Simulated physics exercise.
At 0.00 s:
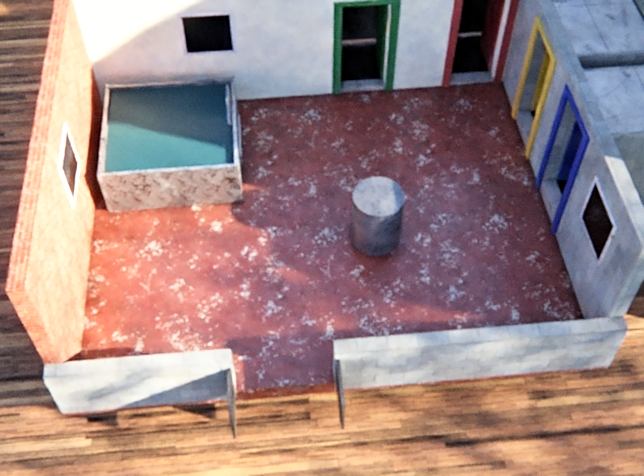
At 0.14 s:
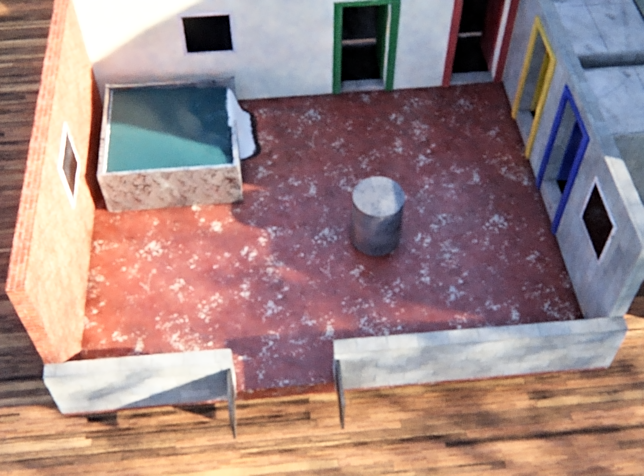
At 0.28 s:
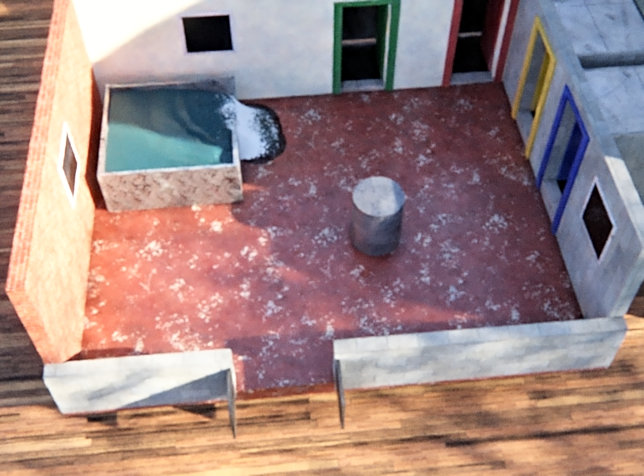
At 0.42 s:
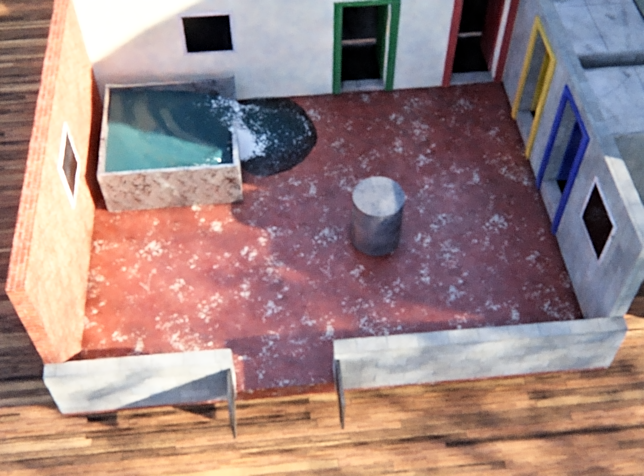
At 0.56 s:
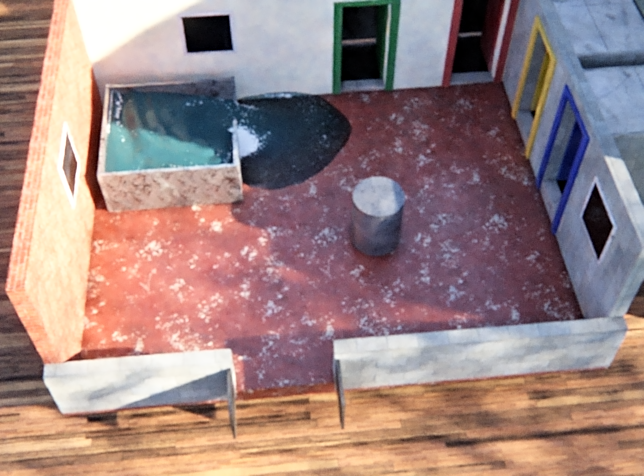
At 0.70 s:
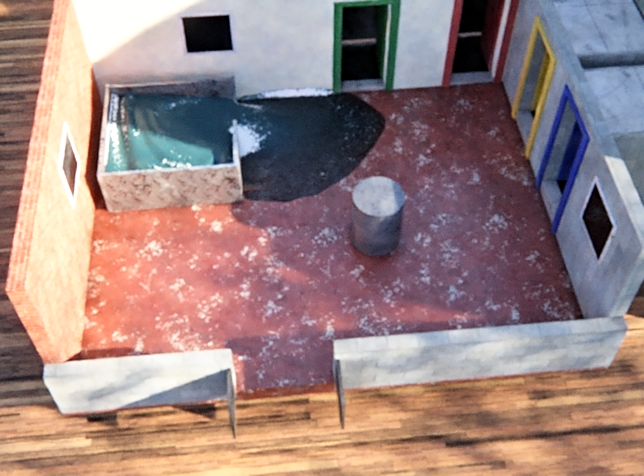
Dark water burst through the right side of the open tank in the back court, foaming at the gap, then spread across the red floor in a widening pool along the white back wall.
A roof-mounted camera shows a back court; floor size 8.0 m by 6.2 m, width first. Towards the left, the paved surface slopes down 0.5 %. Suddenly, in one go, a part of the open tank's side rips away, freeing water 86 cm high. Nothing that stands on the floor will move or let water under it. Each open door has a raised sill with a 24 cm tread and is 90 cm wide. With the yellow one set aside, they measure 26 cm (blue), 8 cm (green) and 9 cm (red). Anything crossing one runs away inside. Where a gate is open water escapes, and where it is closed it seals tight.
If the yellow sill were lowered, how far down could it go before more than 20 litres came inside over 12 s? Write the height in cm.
Down to about 30 cm.
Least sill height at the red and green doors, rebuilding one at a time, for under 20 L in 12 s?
Roughly 26 cm for the red door and roughly 12.5 cm for the green door.
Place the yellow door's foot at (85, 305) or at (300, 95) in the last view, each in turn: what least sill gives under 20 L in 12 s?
9.5 and 27 cm.
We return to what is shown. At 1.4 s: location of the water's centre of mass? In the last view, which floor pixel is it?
I'd say around (223, 152).
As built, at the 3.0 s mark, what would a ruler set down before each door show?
In cm: Red 18, green 13, yellow 35, blue 21.
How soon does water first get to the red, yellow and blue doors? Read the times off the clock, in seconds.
Red at 1.3 s, yellow at 1.5 s and blue at 2.2 s.
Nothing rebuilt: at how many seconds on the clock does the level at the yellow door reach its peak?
Roughly 2.4 s.
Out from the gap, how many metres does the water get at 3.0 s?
Around 6.8 m out.
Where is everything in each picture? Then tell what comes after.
The first frame shows still water, 86 cm deep, in the open tank at (170, 127); the yellow door at (532, 96) is dry.
In the second frame, the gap is at (235, 125), the front 0.3 m out at (254, 153); the back of the open tank holds 86 cm.
In the third frame, the front is at (282, 142), 0.9 m from the gap at (235, 126); 1.0 m2 of floor is wet, 86 cm left at the back.
In the fourth frame, the gap is at (235, 127), the front 1.5 m out at (313, 138); the back of the open tank holds 86 cm.
In the fifth frame, water pours out at (235, 127) and has run 2.1 m, to (347, 131); about 8 cm deep outside, 84 cm at the back.
In the sixth frame, water pours out at (235, 126) and has run 2.8 m, to (380, 126); about 7 cm deep outside, 76 cm at the back; 2.7 m in a straight line remain to the yellow door at (532, 96).
After 1.4 s water covers 30 % of the floor, deepest (48 cm) near (243, 127); it has not reached the yellow door.
After 3.0 s water covers 45 % of the floor, deepest (38 cm) near (500, 109); 35 cm at the yellow door, 31 litres in over its 24 cm sill.
After 12.0 s water covers 95 % of the floor, deepest (16 cm) near (105, 111); 7 cm at the yellow door, 60 litres in over its 24 cm sill.
At the yellow door as built, the water arrived by 1.5 s and peaked near 37 cm at 2.4 s.
Run again over the same 12 s with other heights there, 36 litres in over 27 cm, 2 litres over 36.5 cm. The limit of 20 litres is kept from about 30 cm up.
